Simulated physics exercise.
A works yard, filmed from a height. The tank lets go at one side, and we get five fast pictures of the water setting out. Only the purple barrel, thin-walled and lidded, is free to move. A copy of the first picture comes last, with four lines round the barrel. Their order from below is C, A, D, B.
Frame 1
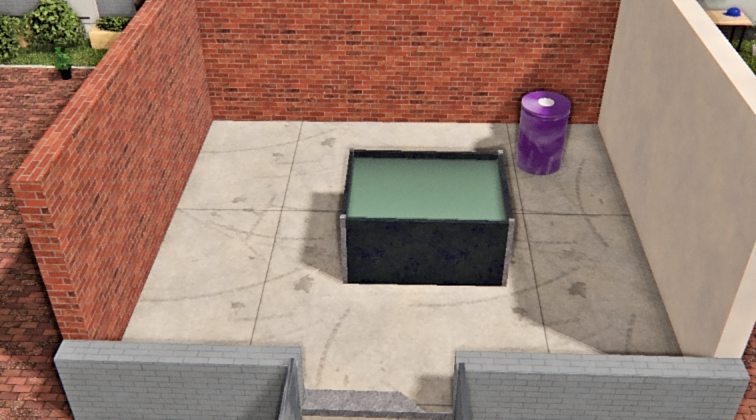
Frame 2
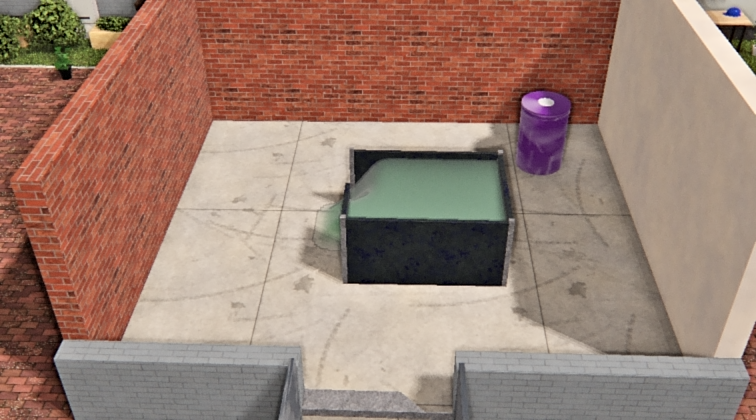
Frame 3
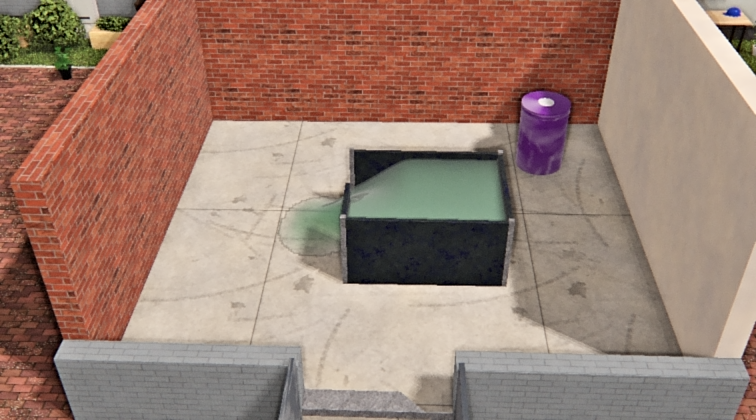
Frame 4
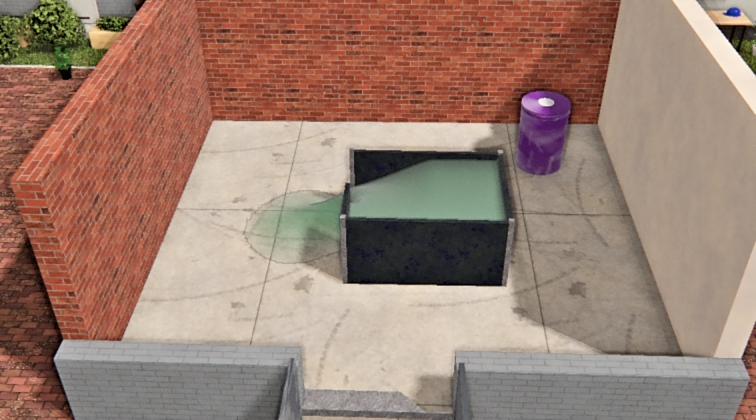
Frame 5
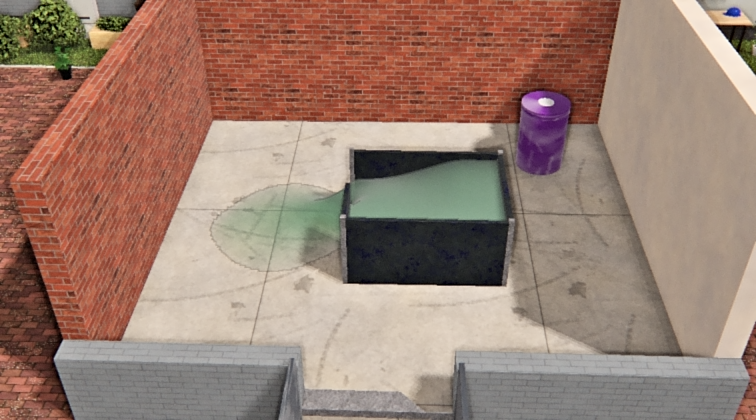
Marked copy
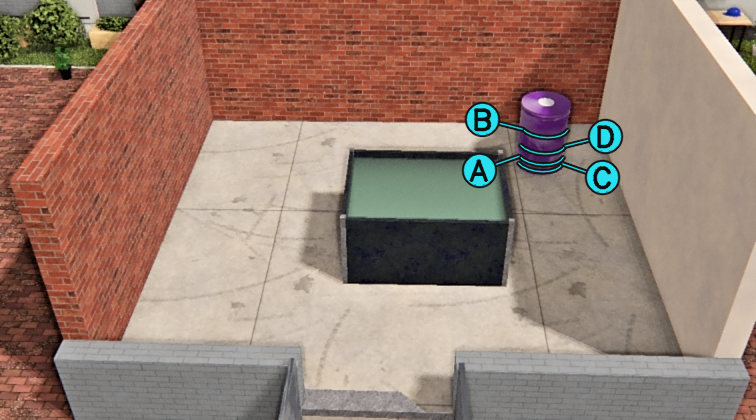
In a walled works yard seen from above, greenish water in a dark open-topped tank pours out through its left side and fans across the concrete to the left, while the lidded purple barrel behind stays still.
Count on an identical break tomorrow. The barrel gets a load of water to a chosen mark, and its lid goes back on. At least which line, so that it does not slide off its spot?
C will do.
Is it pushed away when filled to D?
No, that is safe.
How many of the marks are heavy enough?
All of the four.
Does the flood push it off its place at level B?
No.
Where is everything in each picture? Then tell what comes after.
Lid of the purple barrel at (547, 102); tank full, its middle at (426, 190); open gate at (378, 352), in the first frame.
In the second frame, 1 % of the ground under water, its edge towards the barrel at (330, 206).
In the third frame, 3 % of the ground under water, its edge towards the barrel at (331, 201).
In the fourth frame, 5 % of the ground under water, its edge towards the barrel at (336, 201).
Lid of the purple barrel at (547, 102); 8 % of the ground under water, its edge towards the barrel at (331, 199), in the fifth frame.
In cyan, A at (543, 164); B at (547, 137); C at (542, 171); D at (544, 153); from the bottom up C, A, D, B.
With A, it does not move.
With B, it does not move.
With C, it does not move.
With D, it does not move.
